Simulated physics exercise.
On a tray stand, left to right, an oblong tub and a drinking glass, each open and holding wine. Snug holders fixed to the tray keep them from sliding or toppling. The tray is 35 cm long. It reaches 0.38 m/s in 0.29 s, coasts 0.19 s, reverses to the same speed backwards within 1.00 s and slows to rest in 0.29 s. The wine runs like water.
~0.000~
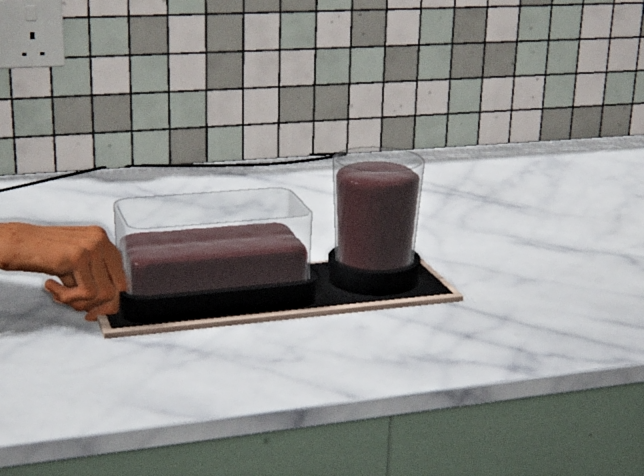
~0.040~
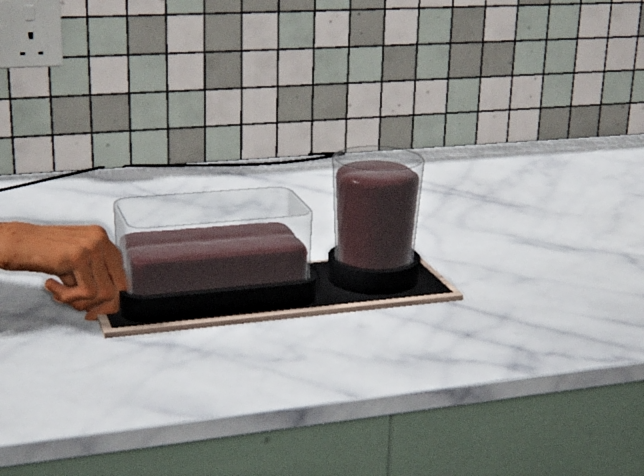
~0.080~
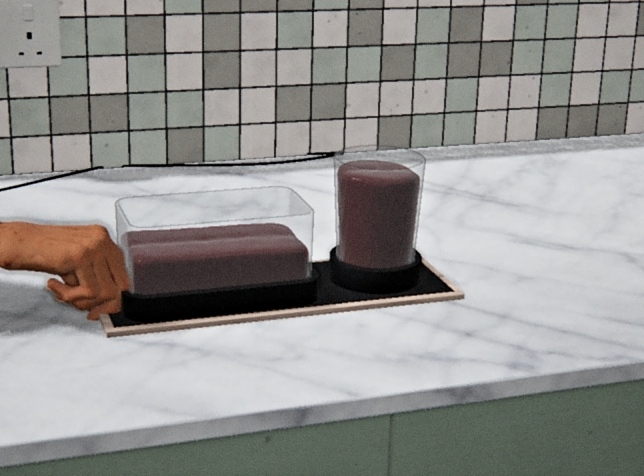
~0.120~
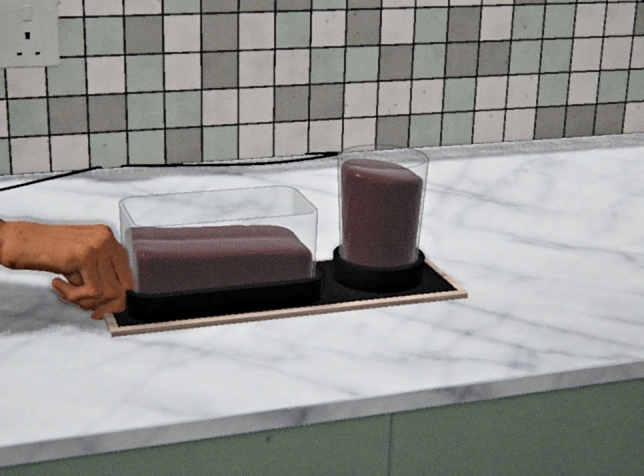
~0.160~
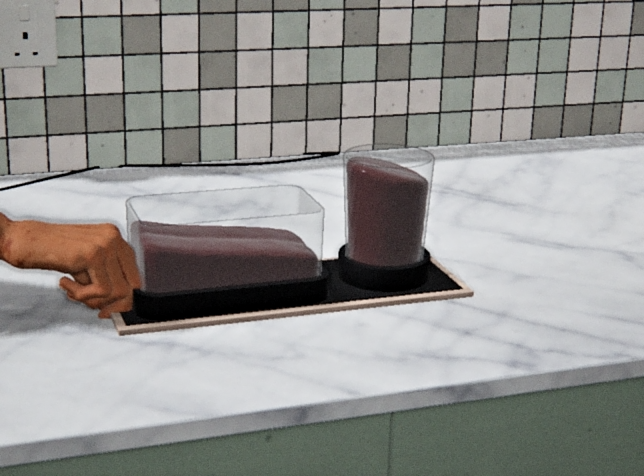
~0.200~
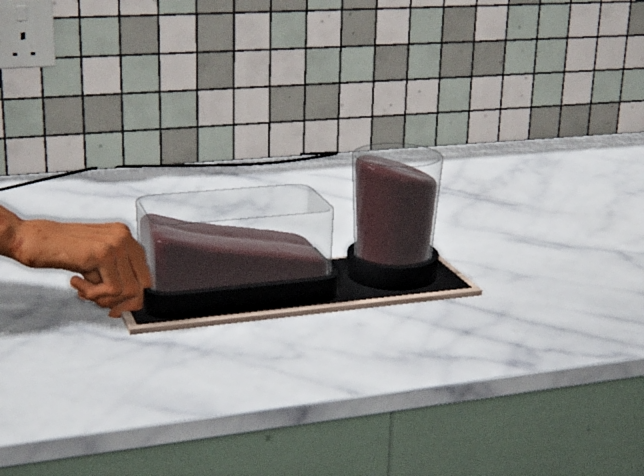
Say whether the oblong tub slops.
It stays dry outside.
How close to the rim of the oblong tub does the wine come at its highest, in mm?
Some 3 mm short of it.
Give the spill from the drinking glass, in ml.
Close to 0 ml.
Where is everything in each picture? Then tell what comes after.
In the first picture, it has moved 0.0 cm; in the oblong tub the surface runs from (123, 248) to (296, 233), rim (301, 203); in the drinking glass the surface runs from (338, 174) to (414, 168), rim (420, 158); the wine in the oblong tub stands 34 mm below the rim.
In the second picture, it has moved 0.0 cm; in the oblong tub the surface runs from (123, 247) to (296, 233).
In the third picture, it has moved 0.2 cm; in the oblong tub the surface runs from (124, 245) to (297, 234).
In the fourth picture, it has moved 0.6 cm; in the oblong tub the surface runs from (129, 239) to (301, 238).
In the fifth picture, it has moved 1.4 cm; in the oblong tub the surface runs from (135, 233) to (307, 240).
In the sixth picture, it has moved 2.4 cm; in the oblong tub the surface runs from (146, 226) to (315, 244); in the drinking glass the surface runs from (356, 160) to (431, 173).
Then, 0.65 s in, the tray moves at 0.32 m/s; losses from the left are 0, 0 ml.
Then, 1.11 s in, the tray moves at 0.15 m/s; losses from the left are 0, 0 ml.
Then, 1.56 s in, the tray moves at 0.31 m/s; losses from the left are 0, 0 ml.
Then, 2.02 s in, the tray moves at 0.00 m/s; losses from the left are 0, 0 ml.
Finally, losses from the left are 0, 0 ml.
